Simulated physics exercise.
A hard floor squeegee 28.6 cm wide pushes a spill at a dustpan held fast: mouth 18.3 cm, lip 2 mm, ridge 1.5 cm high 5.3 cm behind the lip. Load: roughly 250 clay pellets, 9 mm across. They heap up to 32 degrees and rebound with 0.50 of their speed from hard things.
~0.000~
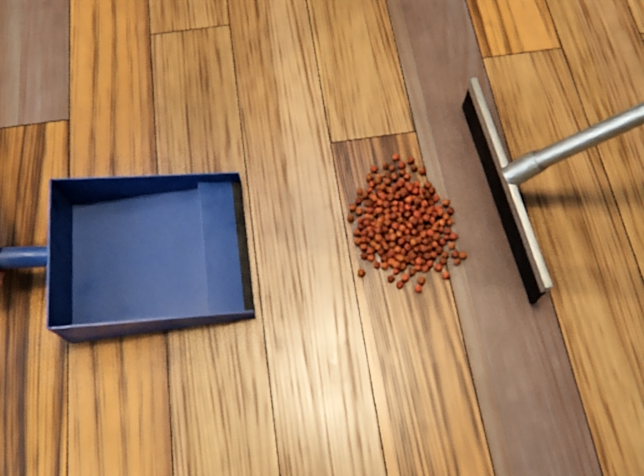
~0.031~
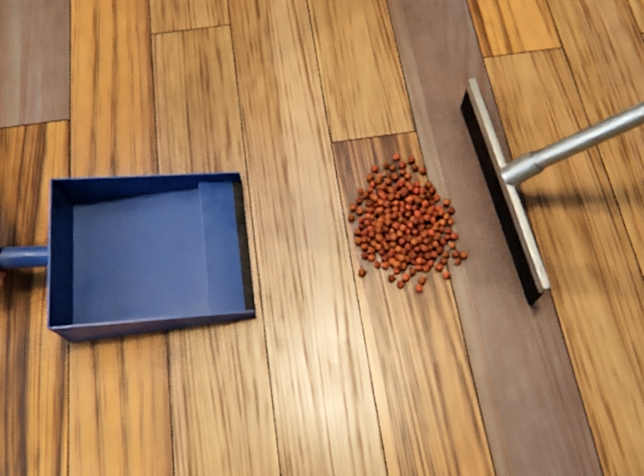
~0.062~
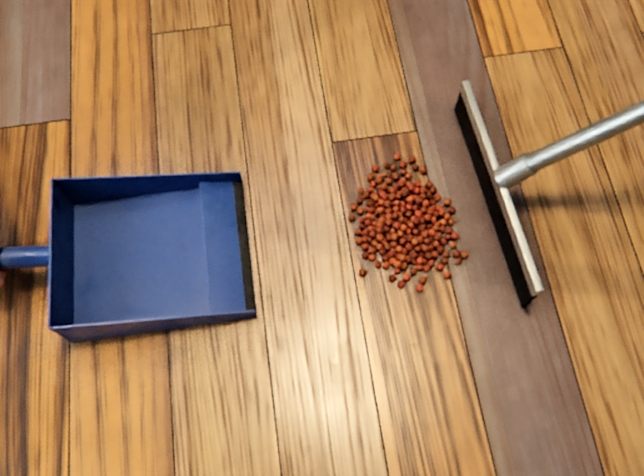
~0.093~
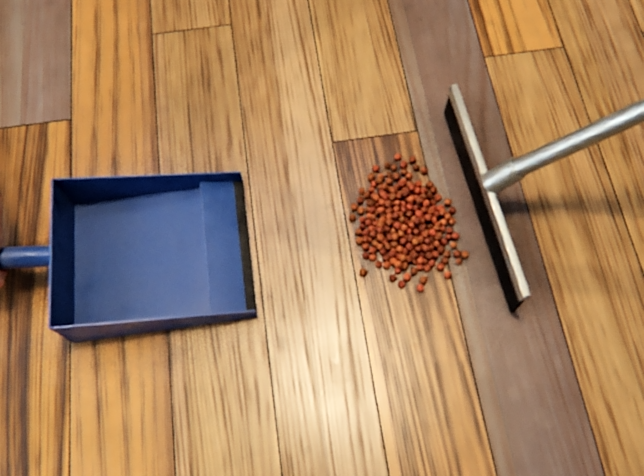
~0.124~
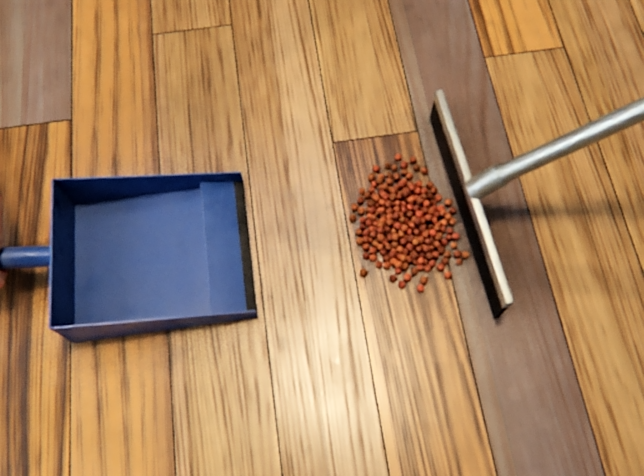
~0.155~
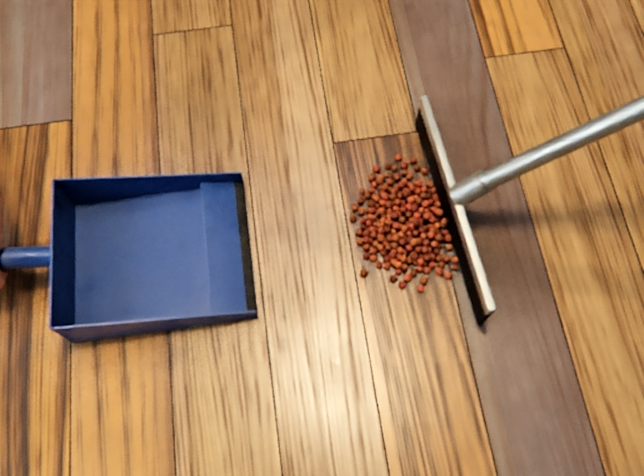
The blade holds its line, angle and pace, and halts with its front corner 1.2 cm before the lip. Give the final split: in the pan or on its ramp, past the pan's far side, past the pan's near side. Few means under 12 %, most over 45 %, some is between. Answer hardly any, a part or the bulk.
Pan: The bulk, far side: Hardly any, near side: A part.
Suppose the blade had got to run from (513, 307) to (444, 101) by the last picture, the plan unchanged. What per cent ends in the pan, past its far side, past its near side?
Pan 40, far 5, near 30.
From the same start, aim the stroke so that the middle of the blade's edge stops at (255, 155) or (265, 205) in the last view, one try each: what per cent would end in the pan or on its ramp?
About 20 and 50 per cent.
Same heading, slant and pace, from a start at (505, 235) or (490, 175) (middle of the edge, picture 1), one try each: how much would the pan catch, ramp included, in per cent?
About 50 and 50 per cent.
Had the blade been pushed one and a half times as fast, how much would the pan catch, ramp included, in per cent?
It would be near 55 per cent.
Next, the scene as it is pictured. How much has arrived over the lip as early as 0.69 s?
Some 55 per cent.
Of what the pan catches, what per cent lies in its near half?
Roughly 70 per cent.
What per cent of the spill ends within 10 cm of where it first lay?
Roughly 0 per cent.
Then, at 0.33 s, middle of the blade 13 cm from the lip; 0 % over the lip, far side 5 %, near side 10 %.
Then, at 0.45 s, middle of the blade 5 cm from the lip; 5 % over the lip, far side 5 %, near side 15 %.
Then, at 0.69 s, middle of the blade 2 cm from the lip; 55 % over the lip, far side 5 %, near side 20 %.
In the end, at 1.1 s, pan 55 %, far side 5 %, near side 20 %, in front of the lip or behind the blade 25 %.
